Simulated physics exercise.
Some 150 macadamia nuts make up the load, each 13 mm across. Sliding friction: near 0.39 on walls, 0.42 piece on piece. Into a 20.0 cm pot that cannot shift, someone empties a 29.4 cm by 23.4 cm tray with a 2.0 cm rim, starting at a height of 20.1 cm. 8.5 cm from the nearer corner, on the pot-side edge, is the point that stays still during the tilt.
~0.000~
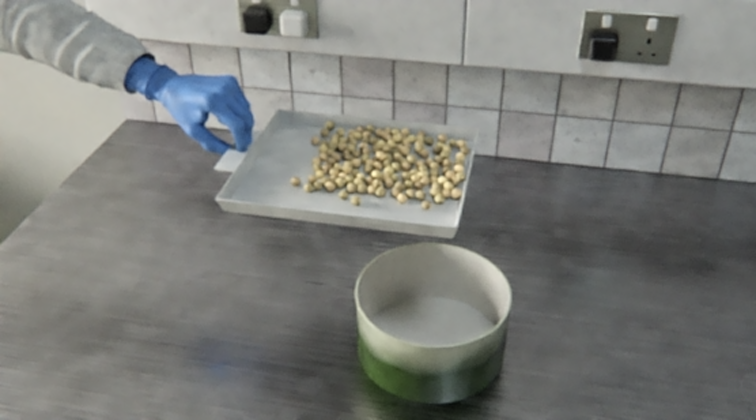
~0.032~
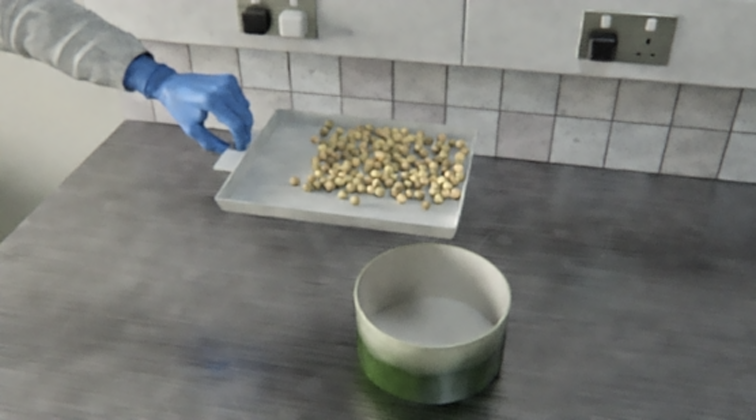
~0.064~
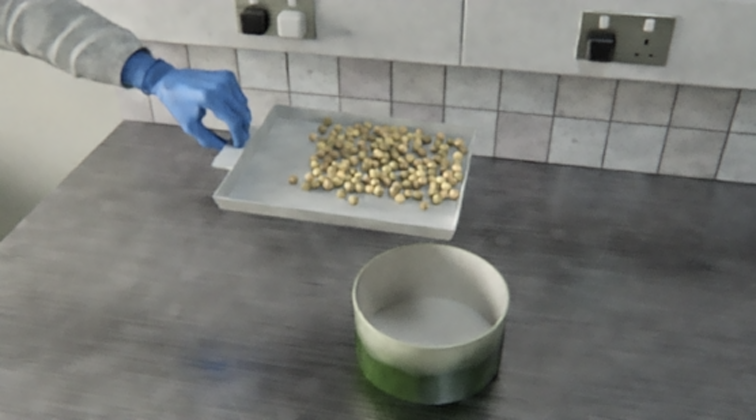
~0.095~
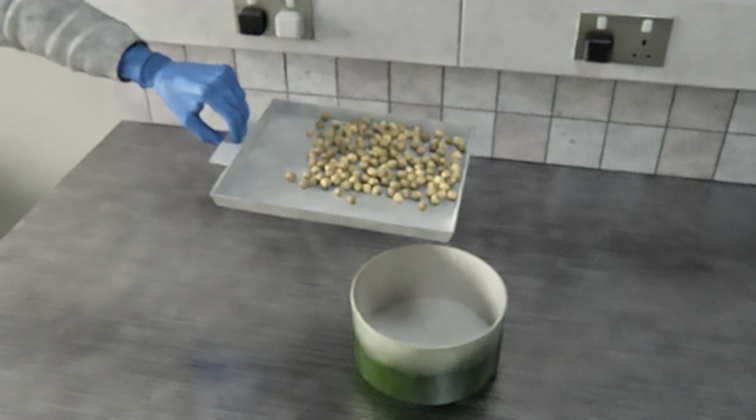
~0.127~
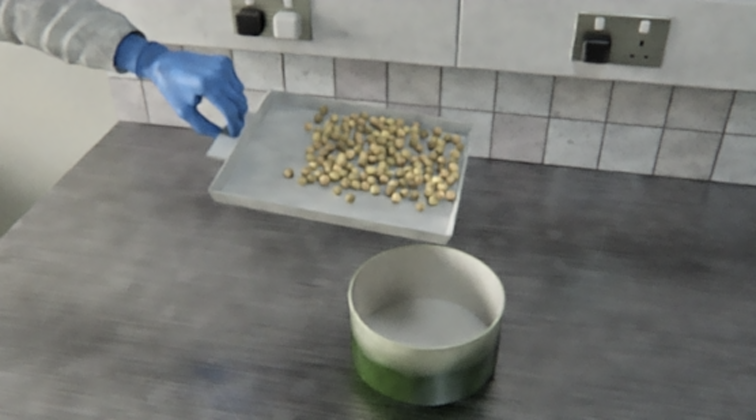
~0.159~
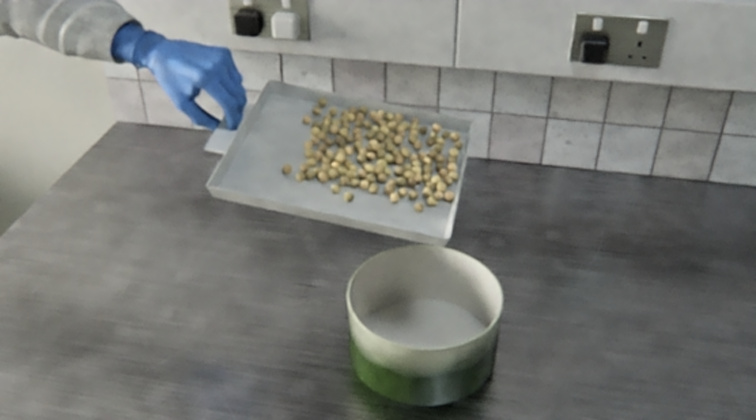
A pale rectangular tray of round, tan nuts, with a blue-gloved hand at its left end, starts level above a dark countertop, then tilts slightly toward its right front corner beside an empty white-and-green pot.
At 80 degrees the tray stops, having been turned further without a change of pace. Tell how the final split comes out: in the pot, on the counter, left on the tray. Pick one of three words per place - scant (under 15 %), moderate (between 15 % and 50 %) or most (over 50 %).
My call is pot: Most, counter: Scant, tray: Scant.
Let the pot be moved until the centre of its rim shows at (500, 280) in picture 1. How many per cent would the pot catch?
It would come to around 75 percent.
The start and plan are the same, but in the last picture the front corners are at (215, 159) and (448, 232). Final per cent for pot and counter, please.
Pot: 65, counter: 35.
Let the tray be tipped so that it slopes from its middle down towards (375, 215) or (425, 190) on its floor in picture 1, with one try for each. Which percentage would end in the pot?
Near 95 and 60 percent, in that order.
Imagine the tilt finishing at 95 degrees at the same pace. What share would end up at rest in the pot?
That would give about 100 per cent.
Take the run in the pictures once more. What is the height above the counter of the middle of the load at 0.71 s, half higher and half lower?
About 22 cm.
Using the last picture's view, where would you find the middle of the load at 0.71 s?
I reckon close to (427, 209).
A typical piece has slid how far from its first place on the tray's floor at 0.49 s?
I'd say close to 7 centimetres.
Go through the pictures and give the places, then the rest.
Tray tilt 0 degrees, front corners at (221, 197) and (453, 224); middle of the pieces at (387, 164); pot at (433, 291), in the first picture.
Tray tilt 0 degrees, front corners at (221, 197) and (452, 225); middle of the pieces at (387, 164), in the second picture.
Tray tilt 2 degrees, front corners at (219, 195) and (451, 227); middle of the pieces at (385, 163), in the third picture.
Tray tilt 4 degrees, front corners at (216, 192) and (449, 229), lowest corner right front; middle of the pieces at (383, 161), in the fourth picture.
Tray tilt 7 degrees, front corners at (214, 188) and (447, 232), lowest corner right front; middle of the pieces at (382, 158), in the fifth picture.
Tray tilt 10 degrees, front corners at (212, 184) and (446, 235), lowest corner right front; middle of the pieces at (380, 155); pot at (425, 293). Its pace works out near 105 degrees a second, in the sixth picture.
After 0.49 s, tilt 44 degrees; the tray holds 100 %, the pot 0 %.
Then, at 0.71 s, tilt 67 degrees; the tray holds 90 %, the pot 5 %.
After 1.05 s, tilt 80 degrees; the tray holds 30 %, the pot 65 %.
At rest (2.4 s), pot 100 %, counter 0 %, tray 0 %.
